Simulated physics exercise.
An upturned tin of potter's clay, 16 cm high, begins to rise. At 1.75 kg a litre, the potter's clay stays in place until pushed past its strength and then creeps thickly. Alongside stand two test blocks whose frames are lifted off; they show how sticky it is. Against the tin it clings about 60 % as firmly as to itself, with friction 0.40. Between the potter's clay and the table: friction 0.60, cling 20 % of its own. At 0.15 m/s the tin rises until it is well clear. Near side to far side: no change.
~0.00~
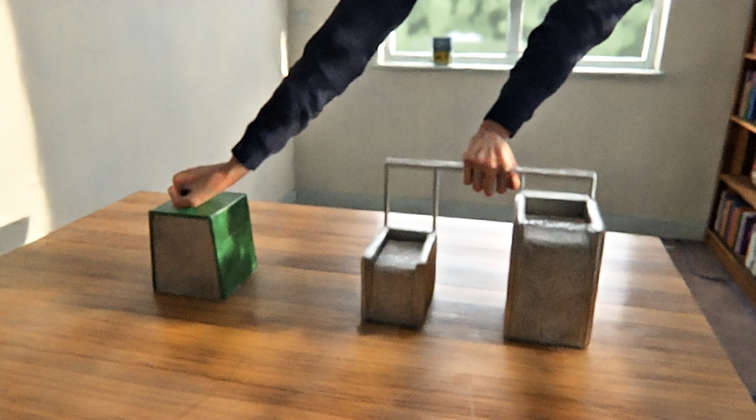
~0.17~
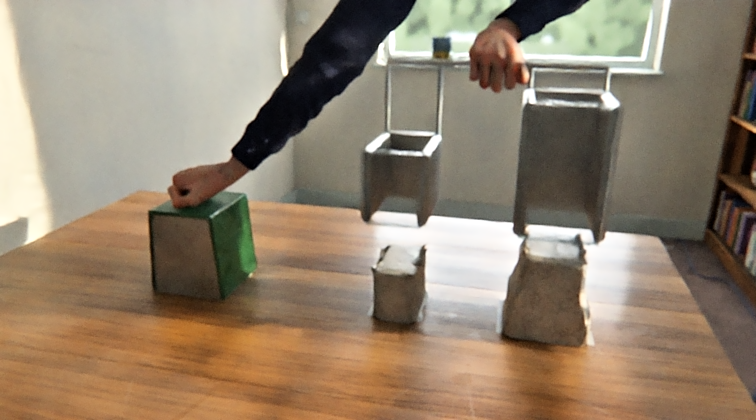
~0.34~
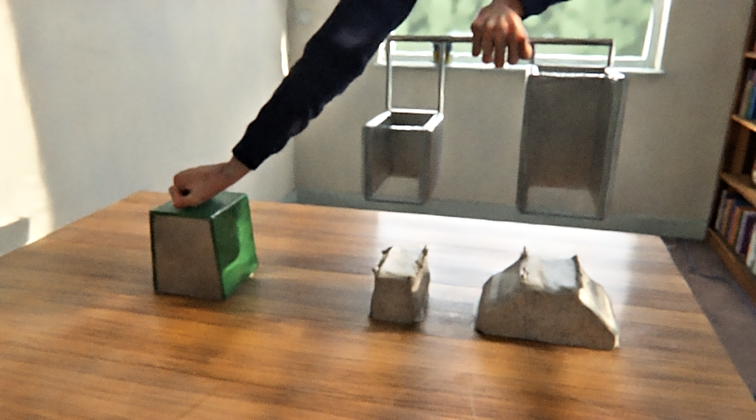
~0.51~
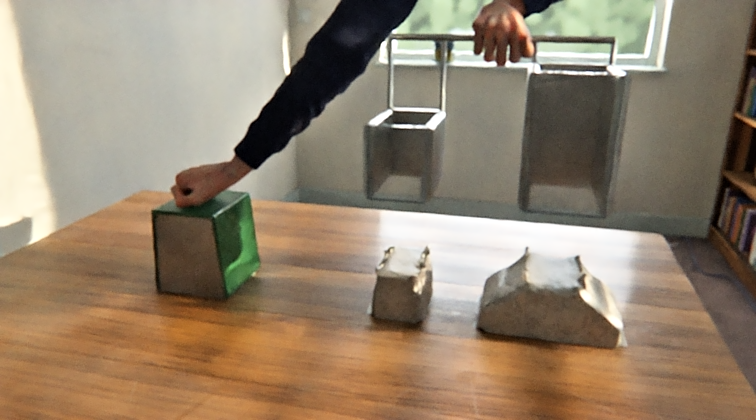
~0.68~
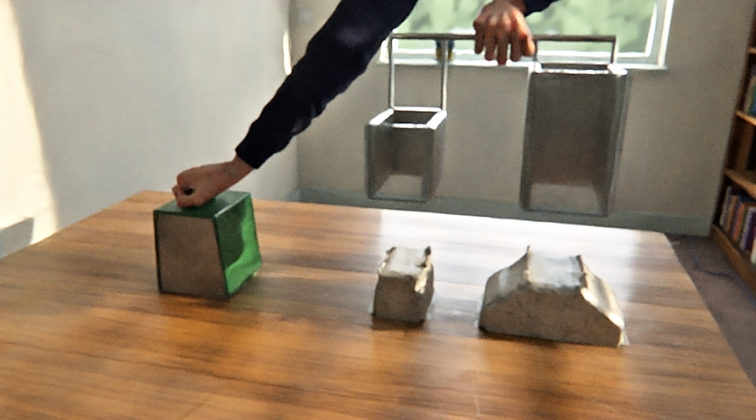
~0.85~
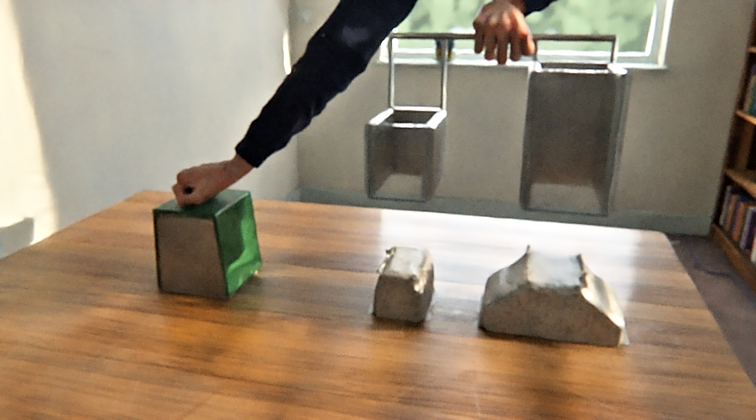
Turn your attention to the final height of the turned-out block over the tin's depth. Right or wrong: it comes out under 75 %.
Right.
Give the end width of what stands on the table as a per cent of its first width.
About 180 per cent.
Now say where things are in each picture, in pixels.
In the first picture, top corner of the tin at (152, 215), not yet moved; crest of the potter's clay at (191, 220); block heights 10.0 cm, 18 cm (left to right).
In the second picture, top corner of the tin at (152, 215), not yet moved; crest of the potter's clay at (191, 220); block heights 9.6 cm, 15 cm (left to right).
In the third picture, top corner of the tin at (153, 215), not yet moved; crest of the potter's clay at (192, 220); block heights 9.2 cm, 10 cm (left to right).
In the fourth picture, top corner of the tin at (155, 214), not yet moved; crest of the potter's clay at (194, 219); block heights 9.0 cm, 10 cm (left to right).
In the fifth picture, top corner of the tin at (156, 214), not yet moved; crest of the potter's clay at (196, 219); block heights 8.8 cm, 10 cm (left to right).
In the sixth picture, top corner of the tin at (156, 213), not yet moved; crest of the potter's clay at (198, 219); block heights 8.7 cm, 10 cm (left to right).
After 1.34 s, the tin is up by 7.3 cm.
After 1.91 s, the tin is up by 16 cm; what stands on the table is 68 % of the tin's depth.
After 2.48 s, the tin is up by 24 cm; what stands on the table is 68 % of the tin's depth.
After 3.06 s, the tin is up by 28 cm; what stands on the table is 67 % of the tin's depth.
After 3.16 s, the tin is up by 28 cm; what stands on the table is 67 % of the tin's depth.
